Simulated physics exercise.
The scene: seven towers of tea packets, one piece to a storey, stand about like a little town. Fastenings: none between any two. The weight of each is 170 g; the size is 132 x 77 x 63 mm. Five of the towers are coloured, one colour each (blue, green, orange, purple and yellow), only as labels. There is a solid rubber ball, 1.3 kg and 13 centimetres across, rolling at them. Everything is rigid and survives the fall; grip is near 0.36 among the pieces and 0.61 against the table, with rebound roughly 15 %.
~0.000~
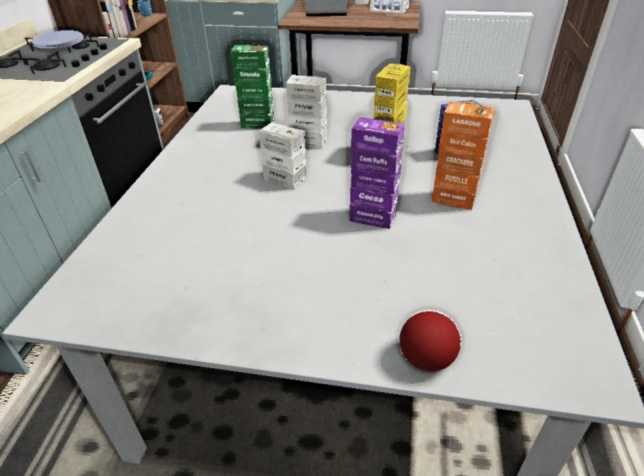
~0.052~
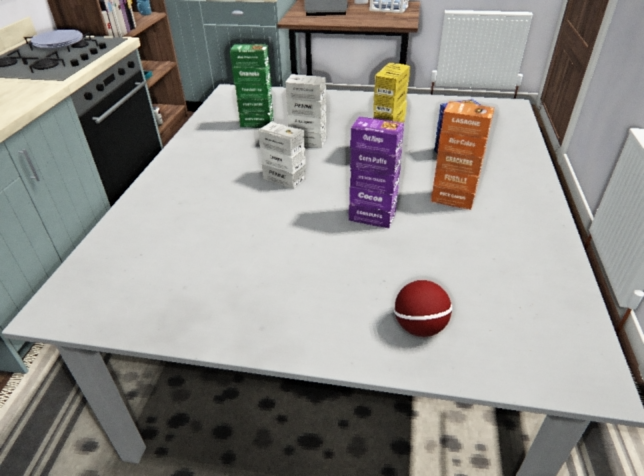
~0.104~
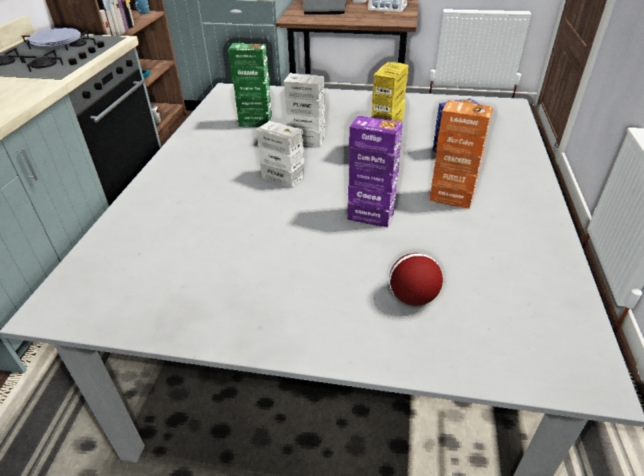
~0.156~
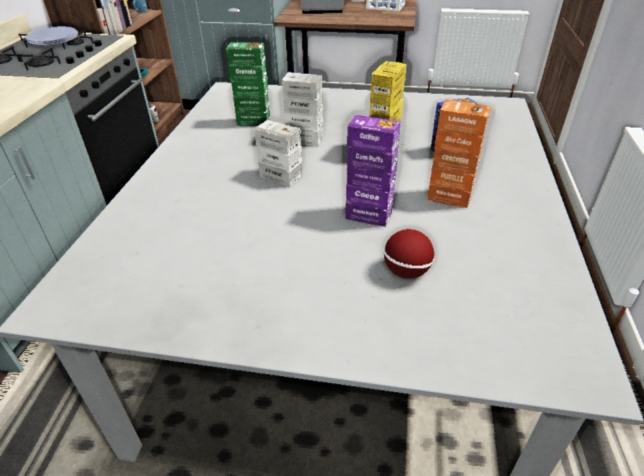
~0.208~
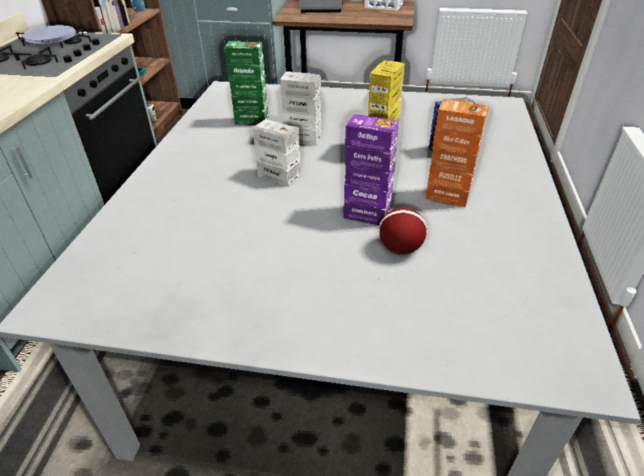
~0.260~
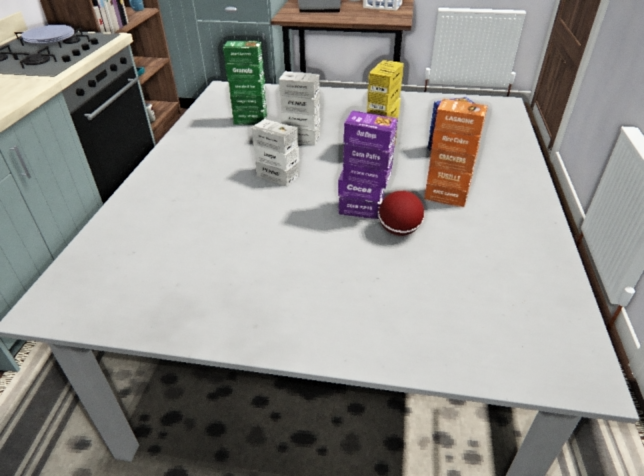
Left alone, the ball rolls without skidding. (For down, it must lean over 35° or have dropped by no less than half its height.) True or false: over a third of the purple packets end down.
True.
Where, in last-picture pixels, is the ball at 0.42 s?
Near (407, 178).
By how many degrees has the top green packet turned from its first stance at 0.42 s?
Roughly 0 degrees.
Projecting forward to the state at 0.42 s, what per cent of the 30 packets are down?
10 %.
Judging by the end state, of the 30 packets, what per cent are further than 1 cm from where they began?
Shifted share: 45 %.
After 0.34 s, ball still moving; none of the 5 purple packets down (0 of 30 in all colours); top purple packet 16° from how it stood.
After 0.42 s, ball still moving; 3 of the 5 purple packets down (3 of 30 in all colours); top purple packet 31° from how it stood, 8 cm lower; top orange packet 3° from how it stood.
After 0.58 s, ball still moving; 4 of the 5 purple packets down (4 of 30 in all colours); top purple packet on its side; top orange packet 11 mm from its place.
In the end (1.3 s), ball rolling away; 4 of the 5 purple packets down (4 of 30 in all colours); top purple packet on its side; top orange packet 11 mm from its place. That is 80 per cent. From the last view, middles, top purple packet near (355, 248), top orange packet near (464, 117).
